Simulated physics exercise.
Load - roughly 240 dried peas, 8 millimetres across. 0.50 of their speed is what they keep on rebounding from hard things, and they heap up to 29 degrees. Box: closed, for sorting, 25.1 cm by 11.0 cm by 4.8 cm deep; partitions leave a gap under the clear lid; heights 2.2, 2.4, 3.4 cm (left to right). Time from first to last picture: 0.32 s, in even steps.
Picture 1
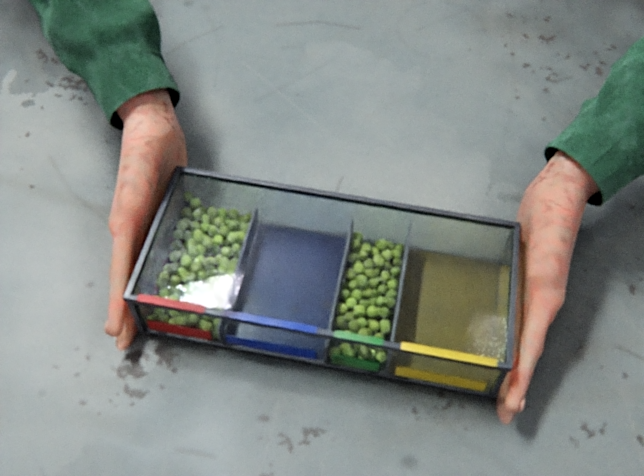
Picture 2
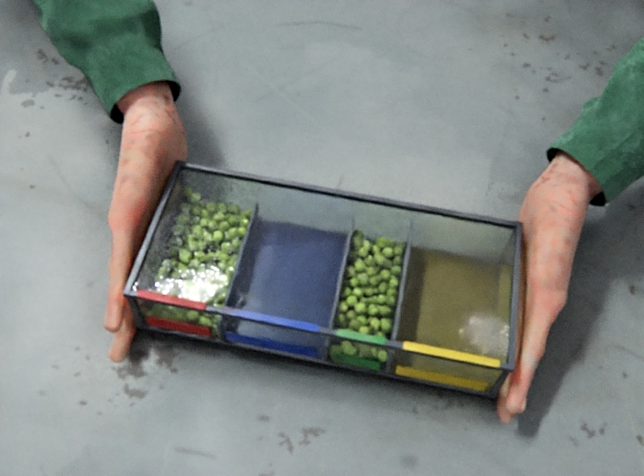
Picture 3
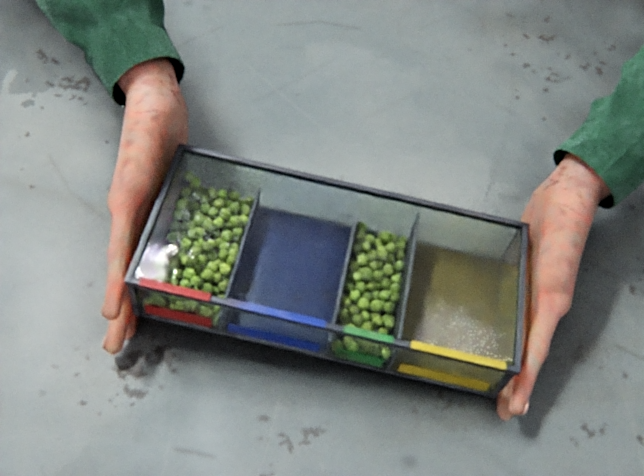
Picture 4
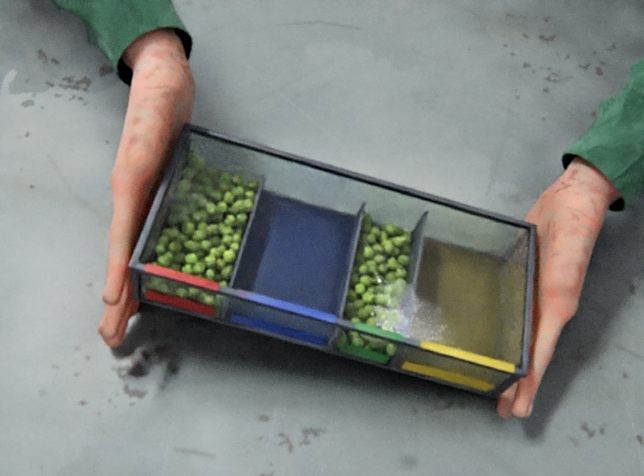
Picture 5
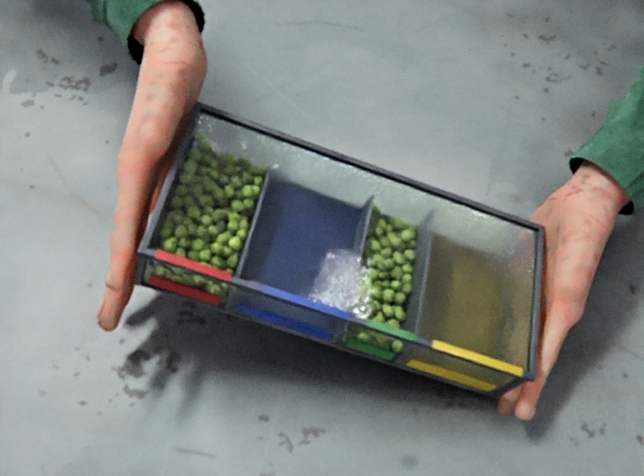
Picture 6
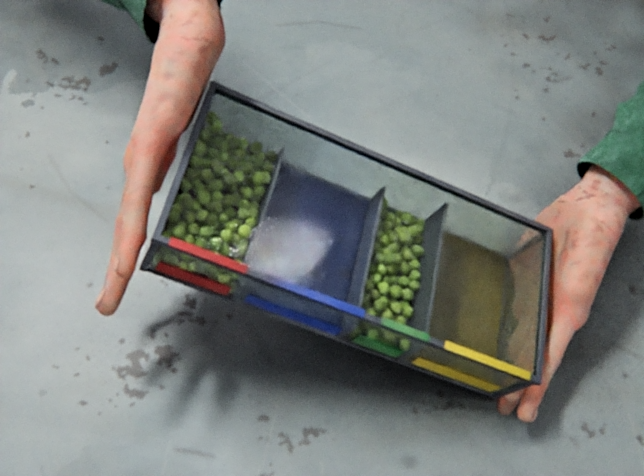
A clear-lidded box with four compartments, marked red, blue, green and yellow along its front, is held between two green-sleeved hands above a scuffed grey floor, seen from above. Green dried peas sit in the red and green sections, while the blue and yellow ones look empty. The left hand steadily raises its end, slanting the box down toward the right, as glare shifts across the lid and the view stays still.
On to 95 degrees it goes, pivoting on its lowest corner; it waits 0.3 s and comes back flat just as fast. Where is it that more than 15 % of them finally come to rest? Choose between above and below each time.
Red: Below, blue: Below, green: Above, yellow: Above.
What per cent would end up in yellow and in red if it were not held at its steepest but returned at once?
In per cent: Yellow 25; red 0.
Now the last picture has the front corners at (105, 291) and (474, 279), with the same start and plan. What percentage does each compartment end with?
Red = 95 %; blue = 0 %; green = 5 %; yellow = 0 %.
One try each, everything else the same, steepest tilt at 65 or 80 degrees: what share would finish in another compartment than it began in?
15 and 45 %.
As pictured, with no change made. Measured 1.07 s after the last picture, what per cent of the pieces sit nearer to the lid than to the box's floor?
60 %.
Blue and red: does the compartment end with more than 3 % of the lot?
Checking blue: It clears; checking red: It falls short.
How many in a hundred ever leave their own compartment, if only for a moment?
I'd say near 70 percent of them.
Then, 1.07 s after the last picture, tilt 95 degrees; red 5 %, blue 10 %, green 65 %, yellow 20 %.
Then, 1.78 s after the last picture, tilt 47 degrees; blue 5 %, green 60 %, yellow 30 %.
Then, 2.52 s after the last picture, tilt 0 degrees; blue 5 %, green 60 %, yellow 30 %.
In the end, red 0 %, blue 5 %, green 60 %, yellow 30 %.
